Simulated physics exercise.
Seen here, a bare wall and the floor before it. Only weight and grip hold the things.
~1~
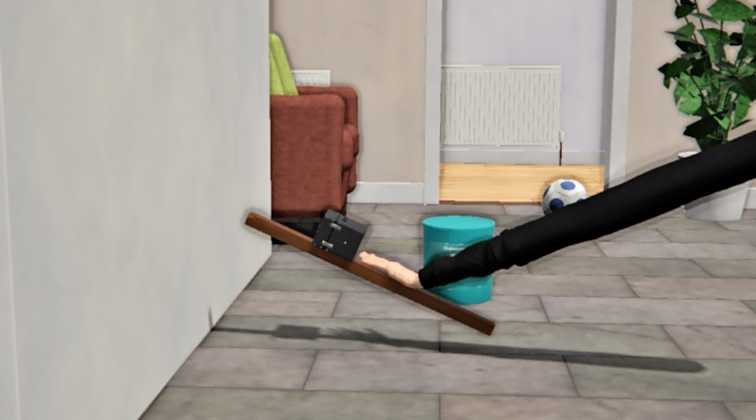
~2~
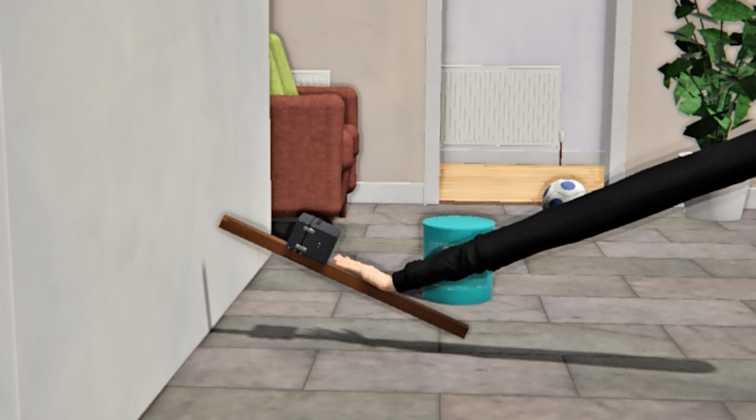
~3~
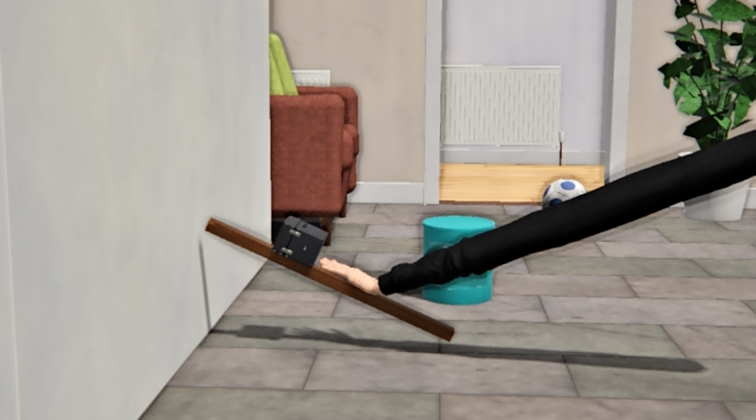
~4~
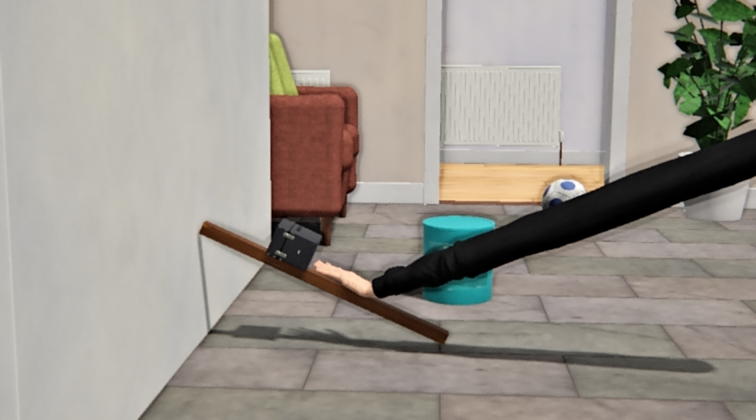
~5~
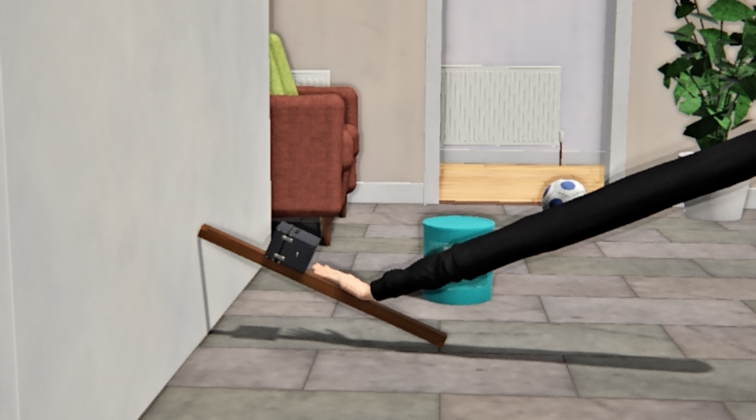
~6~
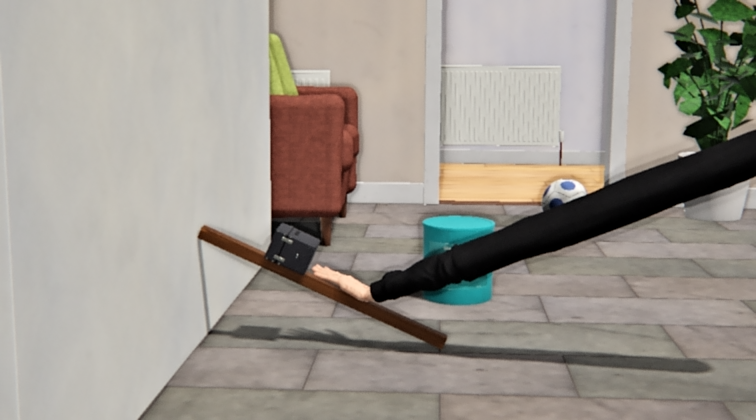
A hand in a long black sleeve reaches in from the right, gripping a tilted brown pole with a dark box on it, before a bare pale wall seen from a fixed, low side view. Behind stand a turquoise pail, reddish-brown armchair, ball and leafy plant on a grey tiled floor. The hand shifts the pole and box a short way left until the pole leans on the wall, then stays still, holding on.
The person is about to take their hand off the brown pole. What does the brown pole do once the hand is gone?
It slides down.
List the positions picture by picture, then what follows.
Not yet at the wall; brown pole (370, 273); turquoise pail (458, 260), in the first picture.
Not yet at the wall; brown pole (344, 277); turquoise pail (458, 260), in the second picture.
Not yet at the wall; brown pole (331, 280); turquoise pail (458, 260), in the third picture.
Not yet at the wall; brown pole (324, 283); turquoise pail (458, 260), in the fourth picture.
Leant on the wall, still held; brown pole (323, 285); turquoise pail (458, 260), in the fifth picture.
Leant on the wall, still held; brown pole (323, 287); turquoise pail (458, 260), in the sixth picture.
Then, 0.30 s past the last view, brown pole sunk by 18° near (334, 326).
Then, 0.50 s past the last view, brown pole sunk by 24° near (338, 339).
Finally, moved from the start, brown pole; turquoise pail still in place. Final places as the last picture's camera would see them, brown pole near (338, 339). The pole slips out.
